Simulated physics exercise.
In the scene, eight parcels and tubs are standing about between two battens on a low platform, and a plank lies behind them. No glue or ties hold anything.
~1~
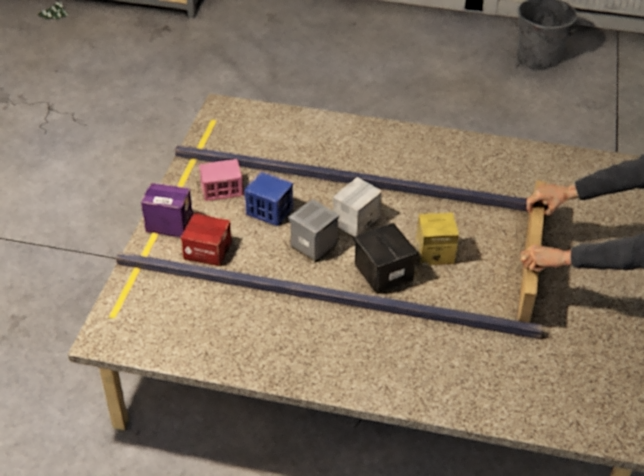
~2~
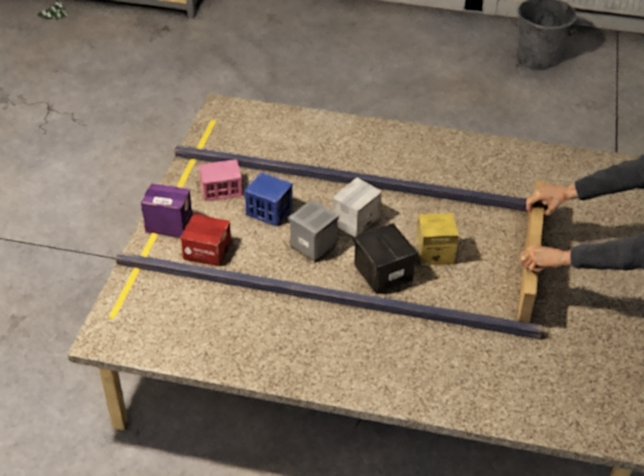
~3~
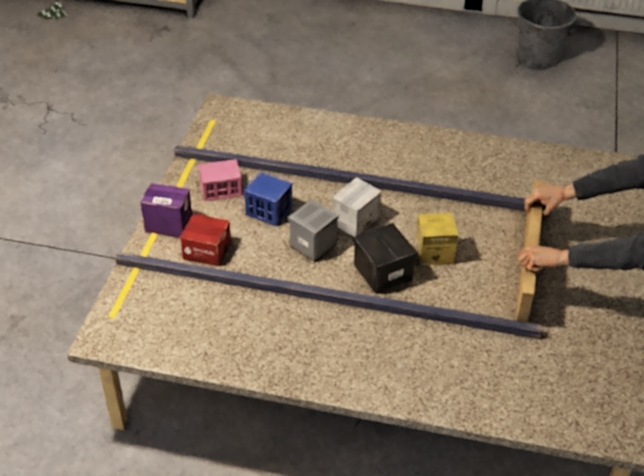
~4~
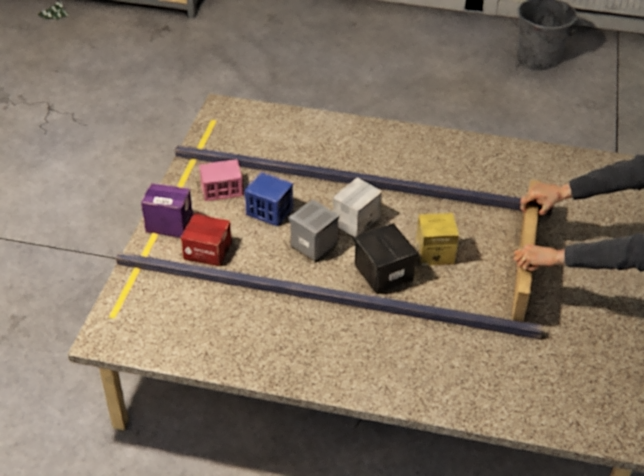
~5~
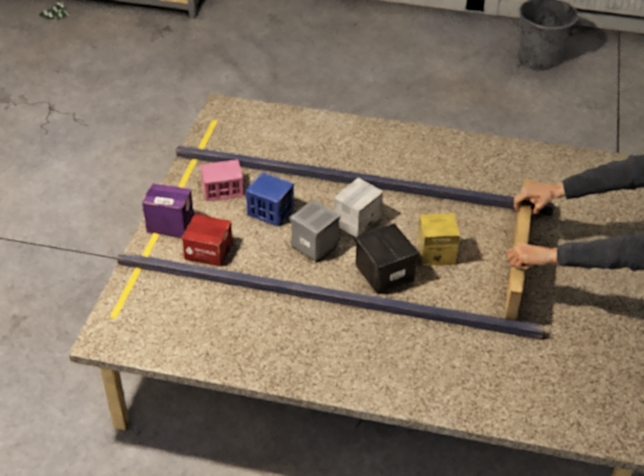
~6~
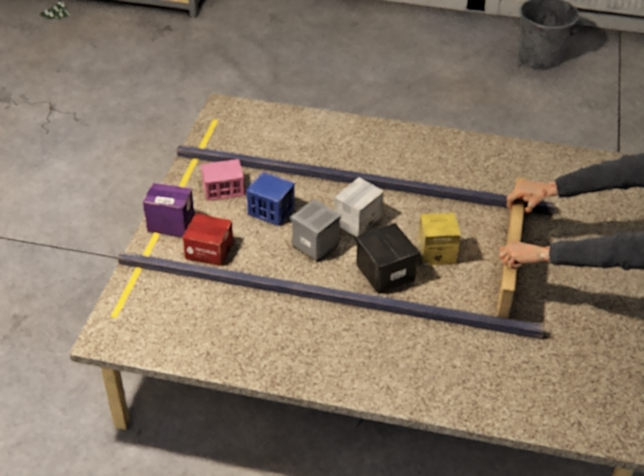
Two hands slide a wooden plank slightly left between dark rails, toward the unmoving coloured boxes.
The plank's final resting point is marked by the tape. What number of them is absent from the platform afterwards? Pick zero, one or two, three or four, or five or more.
Five or more of them.
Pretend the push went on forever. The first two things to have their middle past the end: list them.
The purple parcel comes first, then the red box.
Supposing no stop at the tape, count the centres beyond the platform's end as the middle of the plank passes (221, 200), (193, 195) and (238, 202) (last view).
In that order 1, 5 and 1.
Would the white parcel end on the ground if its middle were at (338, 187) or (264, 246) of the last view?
First place: It is not lost; second place: It drops down.
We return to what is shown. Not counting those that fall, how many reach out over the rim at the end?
The number overhanging is 2.
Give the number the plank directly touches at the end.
All in all, 2.
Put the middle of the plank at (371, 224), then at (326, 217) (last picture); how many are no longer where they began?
4 and 5.
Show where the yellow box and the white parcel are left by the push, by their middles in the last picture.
I'd say approximately (154, 190) and then (167, 162).
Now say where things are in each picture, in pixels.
Purple parcel (168, 210); pink crate (221, 180); red box (207, 240); plank (533, 251); tape (169, 208), in the first picture.
Pink crate (221, 181); white parcel (357, 208), in the second picture.
Red box (206, 240); yellow box (436, 239), in the third picture.
Purple parcel (168, 211); plank (527, 250), in the fourth picture.
Pink crate (222, 181); grey tote (315, 232), in the fifth picture.
Purple parcel (169, 210); pink crate (223, 180); red box (209, 239); plank (513, 247); tape (170, 208), in the sixth picture.
Soon after, none off yet; purple parcel at rest near (169, 210); pink crate at rest near (223, 180); red box at rest near (209, 239).
After that, none off yet; purple parcel at rest near (169, 210); pink crate displaced a little near (218, 173); red box displaced a little near (197, 244).
In the end, the number that fall off is five or more; gone, black tote, grey tote, blue crate, red box, pink crate and purple parcel.
